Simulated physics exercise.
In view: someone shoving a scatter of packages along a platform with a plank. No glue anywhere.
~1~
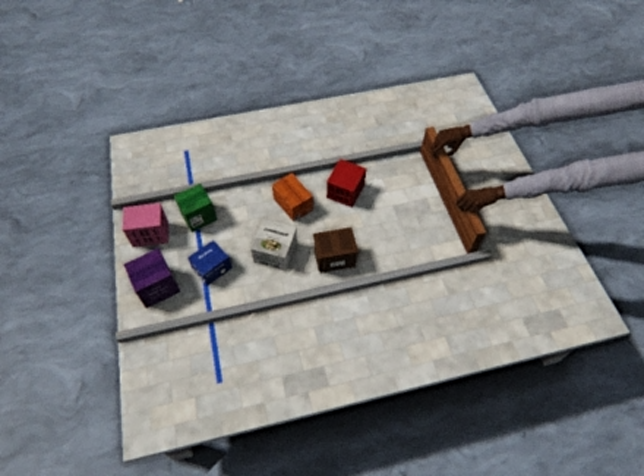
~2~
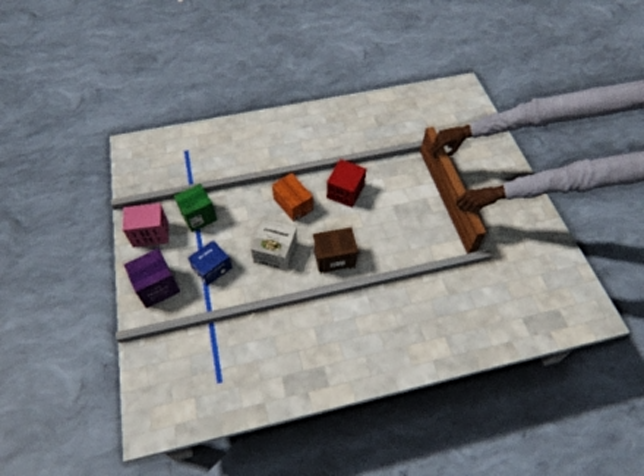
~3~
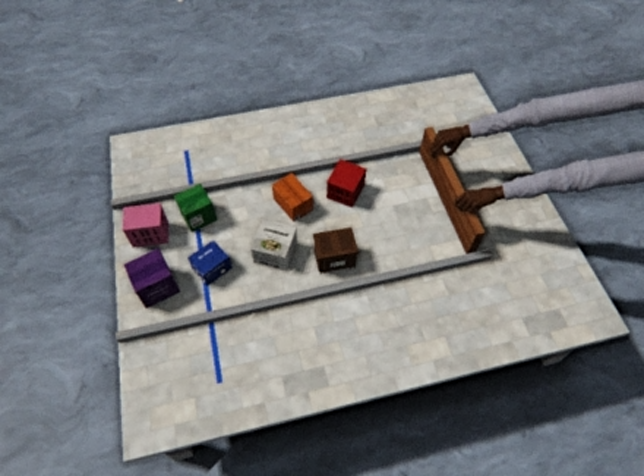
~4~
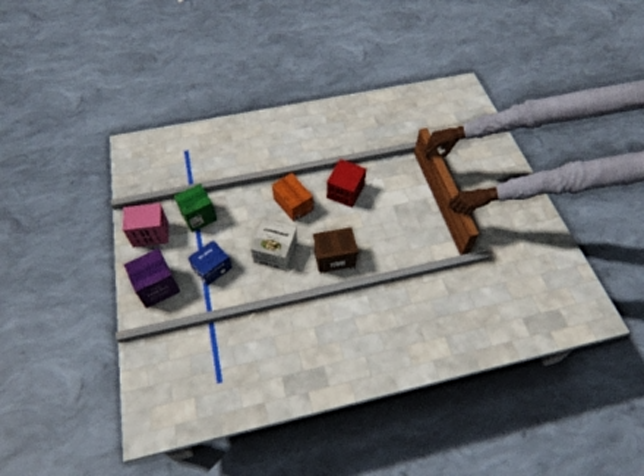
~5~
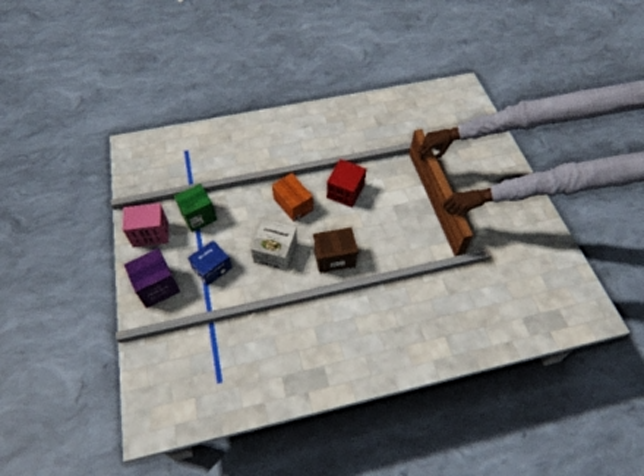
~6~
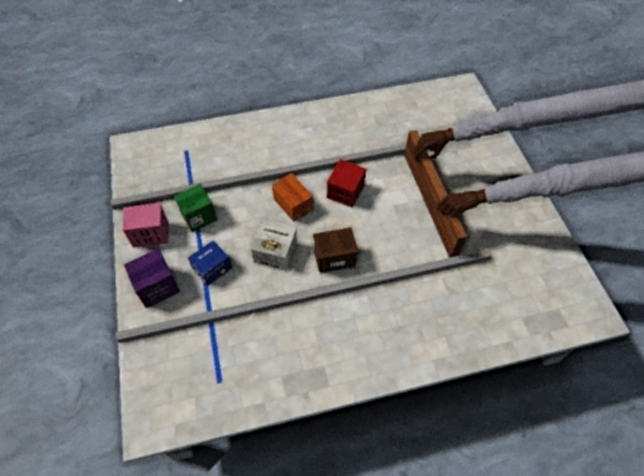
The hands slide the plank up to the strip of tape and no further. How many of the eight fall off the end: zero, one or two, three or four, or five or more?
Outcome: The number that fall off is one or two.
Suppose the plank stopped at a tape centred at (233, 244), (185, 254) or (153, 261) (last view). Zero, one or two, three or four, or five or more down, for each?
Taking them in turn, none at all; three to four; 5 or more.
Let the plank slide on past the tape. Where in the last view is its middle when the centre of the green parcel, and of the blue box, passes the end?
For the green parcel at (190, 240), for the blue box at (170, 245).
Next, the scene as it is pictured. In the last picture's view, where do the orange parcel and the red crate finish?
About (151, 226), and the other about (180, 224).
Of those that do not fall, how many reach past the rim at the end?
That would be 1.
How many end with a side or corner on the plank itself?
The number is 2.
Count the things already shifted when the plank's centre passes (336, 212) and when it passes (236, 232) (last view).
The counts are 3 and 8.
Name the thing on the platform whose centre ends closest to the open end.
Foremost is the green parcel.
A little later, none off yet; pink crate at rest near (146, 226); purple parcel at rest near (152, 278); green parcel at rest near (196, 208).
When it is over, the number that fall off is one or two; down, purple parcel and pink crate.
